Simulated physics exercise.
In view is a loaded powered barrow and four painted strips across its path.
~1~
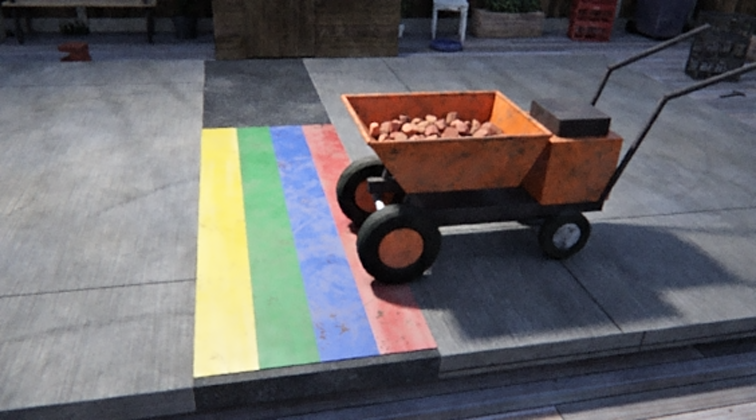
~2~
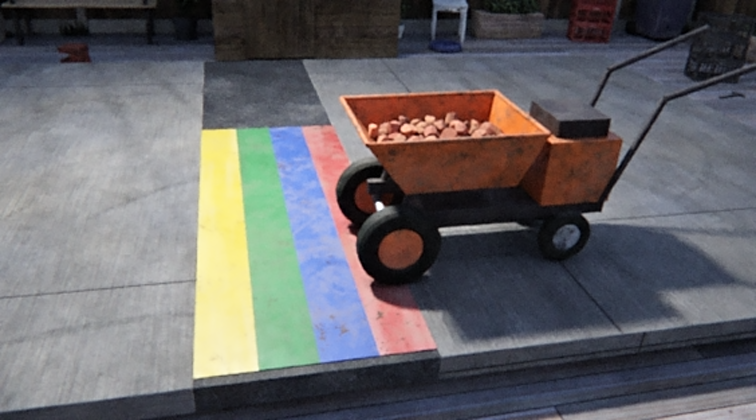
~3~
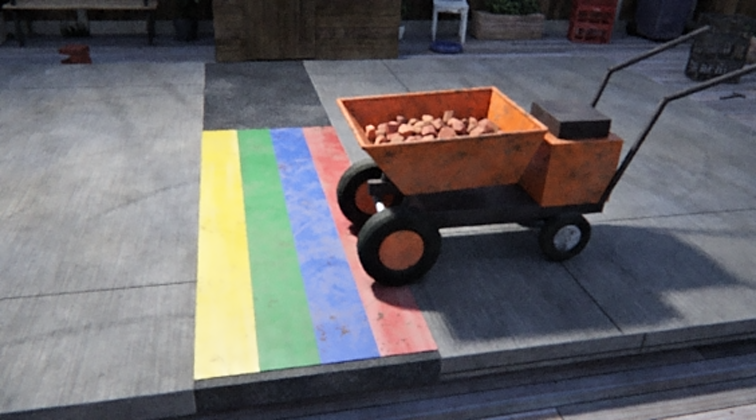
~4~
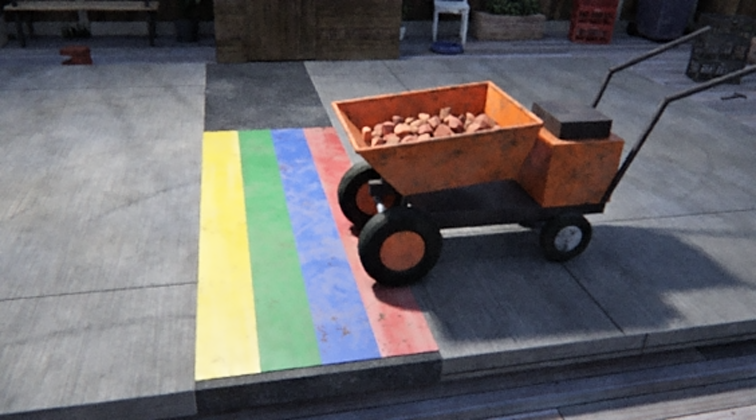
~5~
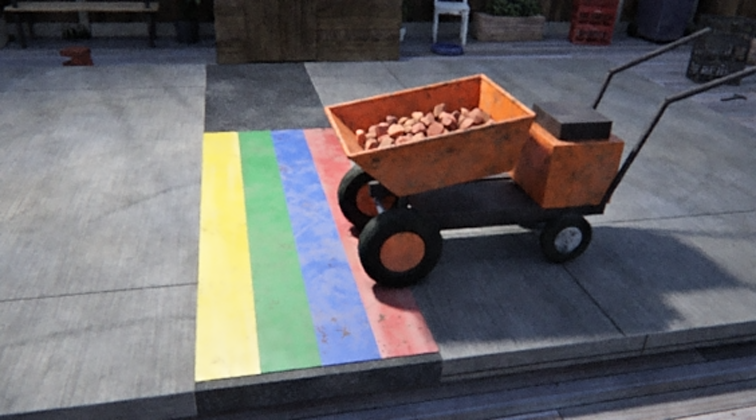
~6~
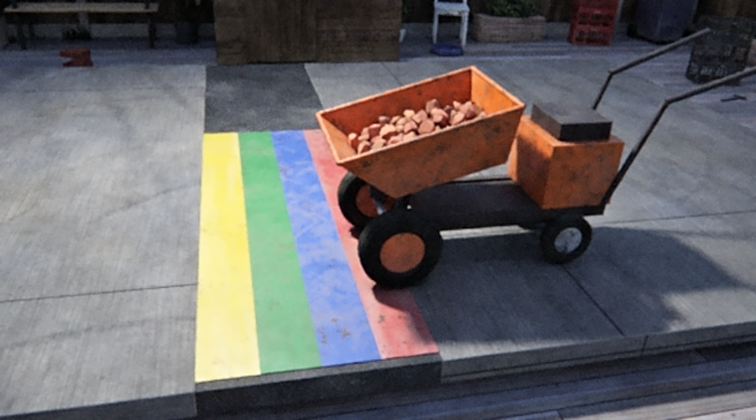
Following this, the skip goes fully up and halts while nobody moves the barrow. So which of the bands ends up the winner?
The winner is the yellow band.
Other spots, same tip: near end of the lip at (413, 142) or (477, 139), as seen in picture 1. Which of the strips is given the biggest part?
First spot: The green one; second spot: The blue strip.
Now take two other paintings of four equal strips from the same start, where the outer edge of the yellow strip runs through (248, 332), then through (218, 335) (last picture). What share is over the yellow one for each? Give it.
Near 30 % and 50 %.
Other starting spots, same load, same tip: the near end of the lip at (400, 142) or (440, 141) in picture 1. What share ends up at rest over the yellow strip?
Close to 20 in a hundred, and close to 20 in a hundred.
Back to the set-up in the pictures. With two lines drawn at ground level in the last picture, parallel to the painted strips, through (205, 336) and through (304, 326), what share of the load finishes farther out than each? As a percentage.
The first gives 30 %, the second 90 %.
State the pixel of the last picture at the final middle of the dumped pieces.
Near pixel (233, 258).
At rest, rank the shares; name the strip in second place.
The answer is green.
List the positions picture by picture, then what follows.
Lip of the skip at (370, 144), level; top of the load at (432, 131), lumps of rubble; red strip at (392, 307); blue strip at (338, 313); green strip at (283, 318); yellow strip at (225, 324), in the first frame.
Lip of the skip at (368, 145), level; top of the load at (447, 140), in the second frame.
Lip of the skip at (364, 148), tipped barely; top of the load at (460, 131), in the third frame.
Lip of the skip at (358, 152), tipped a little; top of the load at (456, 128), in the fourth frame.
Lip of the skip at (350, 157), tipped a little; top of the load at (463, 122), in the fifth frame.
Lip of the skip at (339, 164), tipped clearly; top of the load at (459, 121); red strip at (393, 311); blue strip at (340, 317); green strip at (284, 323); yellow strip at (226, 329), in the sixth frame.
Soon, skip tipped steeply; all in the skip.
A while on, skip tipped right over; most in the skip; a small part over the green strip; a stray few over the yellow strip.
Towards the end, skip tipped right over; about a quarter in the skip; about a quarter over the green strip; about a third over the yellow strip; about a quarter off the paint.
Finally, skip tipped right over; a small part in the skip; none over the red strip; a stray few over the blue strip; about a quarter over the green strip; about a third over the yellow strip; about a quarter off the paint.
